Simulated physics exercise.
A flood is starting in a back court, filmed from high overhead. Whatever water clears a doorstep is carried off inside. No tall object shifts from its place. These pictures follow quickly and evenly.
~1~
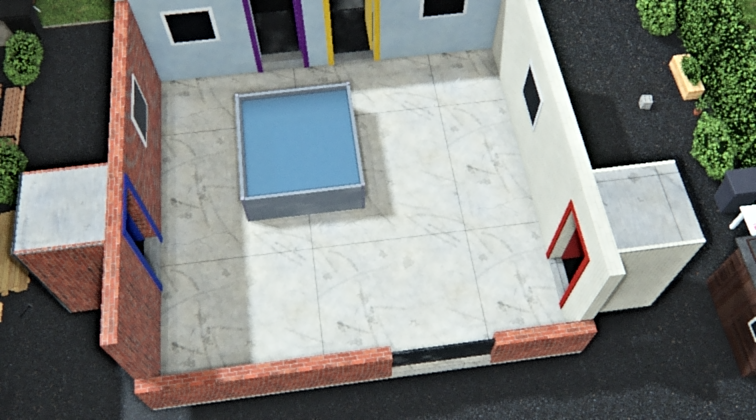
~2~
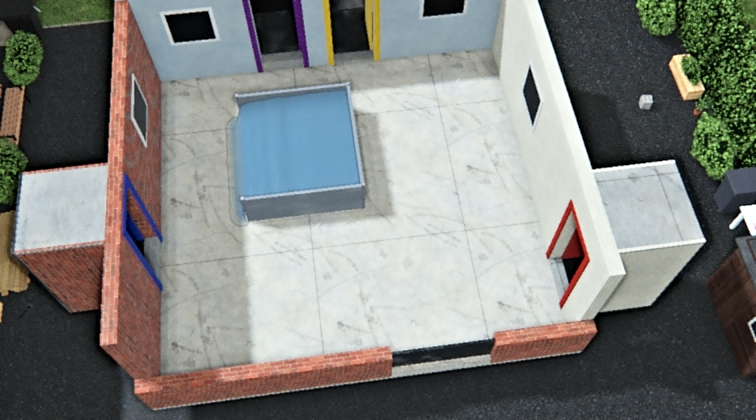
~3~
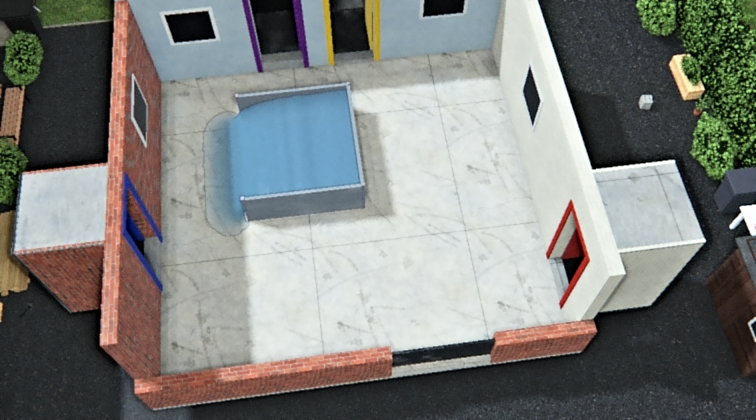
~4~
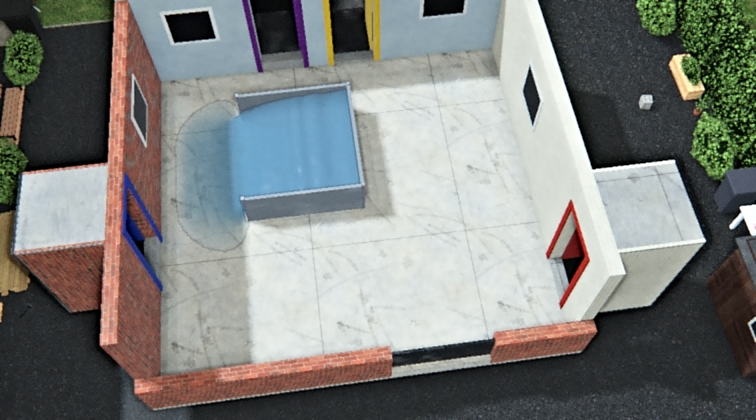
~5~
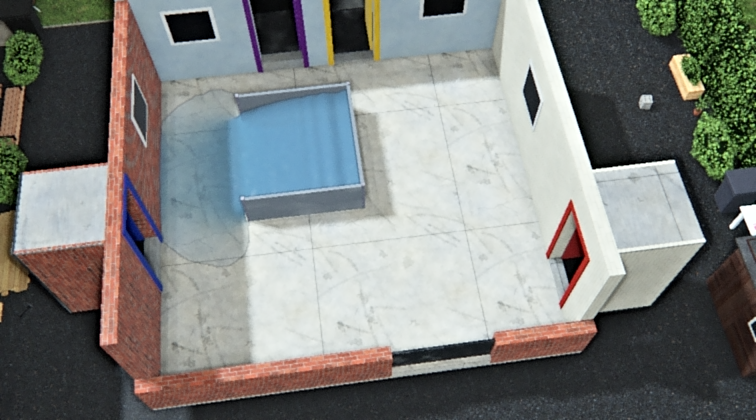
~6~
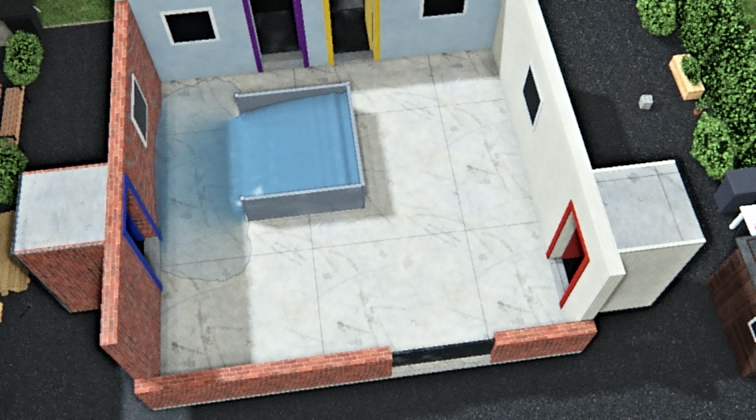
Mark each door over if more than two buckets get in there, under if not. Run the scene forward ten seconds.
Blue door - under; purple door - under; yellow door - under; red door - over.
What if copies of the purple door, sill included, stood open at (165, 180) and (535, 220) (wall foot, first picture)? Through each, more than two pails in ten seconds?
Result: First overshoots, second undershoots.
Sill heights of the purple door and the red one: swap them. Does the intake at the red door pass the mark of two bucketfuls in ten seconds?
In short: Red door stays under.
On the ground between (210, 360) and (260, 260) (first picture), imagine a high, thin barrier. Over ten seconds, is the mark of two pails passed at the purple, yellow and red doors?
Here's how it goes: The purple door remains below, the yellow door remains below, the red door ends up swamped.
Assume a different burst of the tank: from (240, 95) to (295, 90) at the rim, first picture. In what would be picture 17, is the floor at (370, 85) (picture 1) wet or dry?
Answer: Awash.
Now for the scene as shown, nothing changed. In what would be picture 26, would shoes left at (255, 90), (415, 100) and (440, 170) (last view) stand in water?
In that order the points end up soaked, soaked and high and dry.
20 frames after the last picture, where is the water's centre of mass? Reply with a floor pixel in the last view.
At roughly (249, 194).
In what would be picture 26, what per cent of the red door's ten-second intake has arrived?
About 0 per cent.
A moment on, water covers 20 % of the floor; the blue door wet at the sill, nothing in, the purple door not reached, the yellow door not reached, the red door not reached.
Next, water covers 30 % of the floor; the blue door wet at the sill, nothing in, the purple door wet at the sill, nothing in, the yellow door not reached, the red door not reached.
Then, water covers 50 % of the floor; the blue door under two buckets in, the purple door wet at the sill, nothing in, the yellow door wet at the sill, nothing in, the red door not reached.
Later, water covers 85 % of the floor; the blue door under two buckets in, the purple door wet at the sill, nothing in, the yellow door wet at the sill, nothing in, the red door over two buckets in.
In the end, water covers 95 % of the floor; the blue door under two buckets in, the purple door wet at the sill, nothing in, the yellow door wet at the sill, nothing in, the red door far over two buckets in.
